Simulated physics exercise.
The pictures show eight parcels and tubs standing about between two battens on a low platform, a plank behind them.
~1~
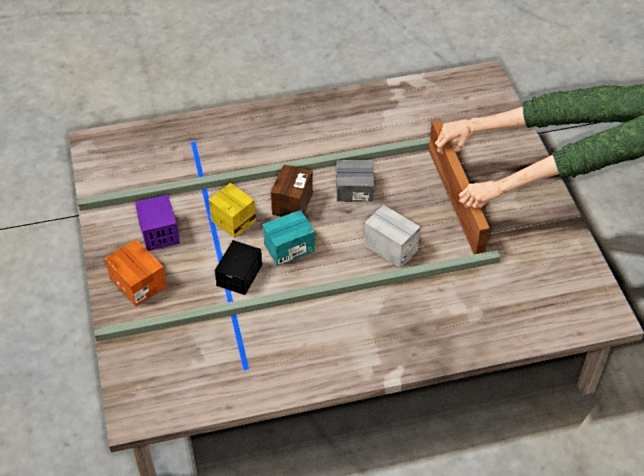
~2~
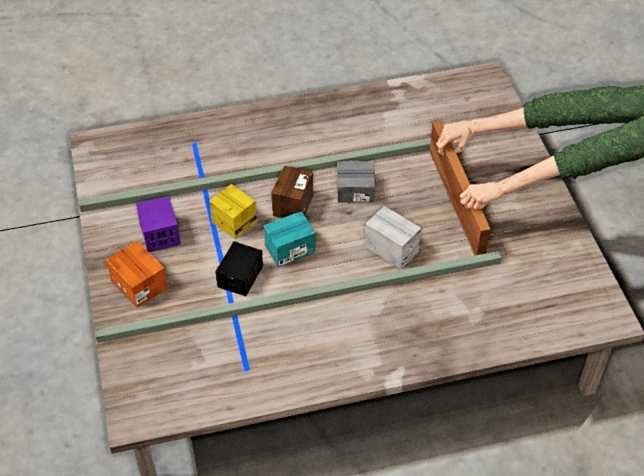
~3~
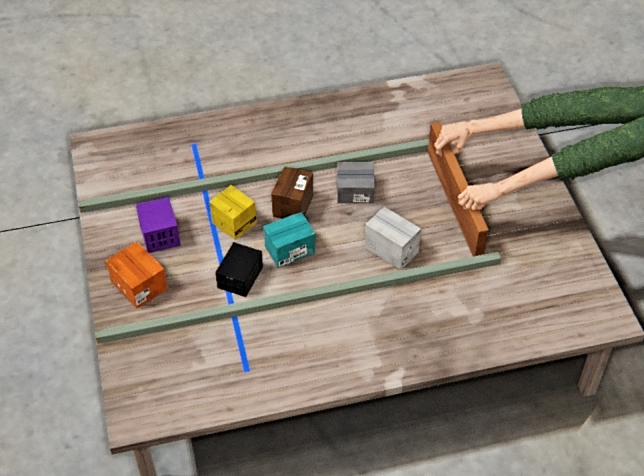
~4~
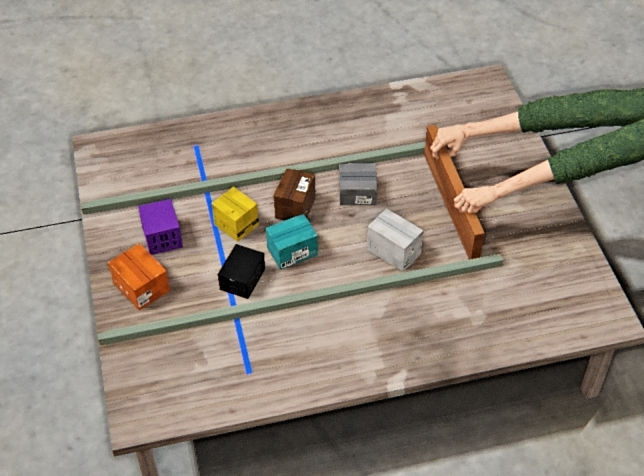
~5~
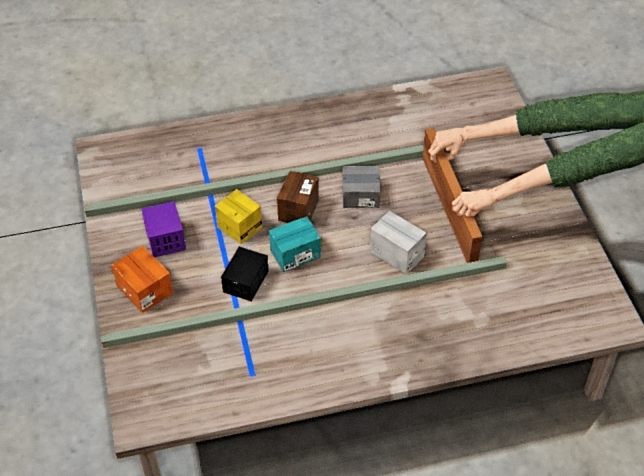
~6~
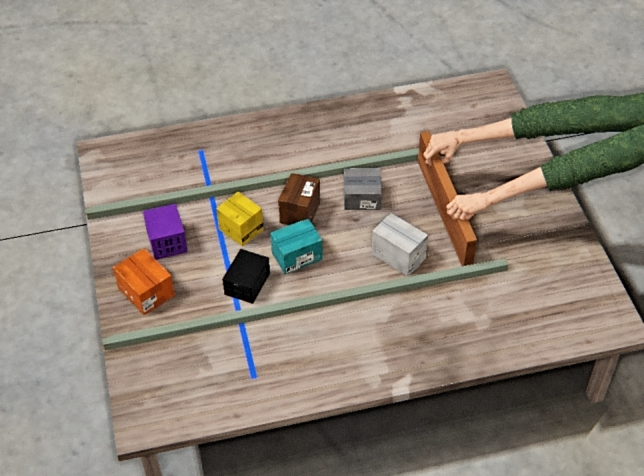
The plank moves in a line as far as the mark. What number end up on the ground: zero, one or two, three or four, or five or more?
Outcome: The number that fall off is zero.
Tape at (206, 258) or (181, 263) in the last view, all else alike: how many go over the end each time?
Try by try, 1 and 2.
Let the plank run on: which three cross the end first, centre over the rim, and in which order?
In order: The purple crate, then the orange parcel, then the yellow box.
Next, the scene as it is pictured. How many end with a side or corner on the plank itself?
It touches 2.
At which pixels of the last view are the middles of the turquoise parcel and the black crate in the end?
The turquoise parcel stops around (175, 260); the black crate around (177, 296).
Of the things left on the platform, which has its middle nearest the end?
That is the purple crate.
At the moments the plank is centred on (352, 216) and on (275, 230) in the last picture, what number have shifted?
First 3, then 7.
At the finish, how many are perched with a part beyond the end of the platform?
The number is 1.
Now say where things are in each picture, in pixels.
In the first picture, orange parcel (136, 273); purple crate (158, 223); black crate (239, 267); plank (457, 187); tape (217, 246).
In the second picture, purple crate (158, 224); white parcel (393, 238).
In the third picture, black crate (240, 270); grey parcel (356, 183).
In the fourth picture, orange parcel (139, 277); plank (452, 192).
In the fifth picture, purple crate (164, 229); turquoise parcel (295, 244).
In the sixth picture, orange parcel (144, 282); purple crate (165, 232); black crate (247, 276); plank (446, 198); tape (225, 254).
Soon after, none off yet; orange parcel at rest near (144, 282); purple crate at rest near (165, 232); black crate at rest near (247, 276).
Then, none off yet; orange parcel at rest near (144, 282); purple crate at rest near (165, 232); black crate moved about its own width near (221, 283).
At rest, the number that fall off is zero.
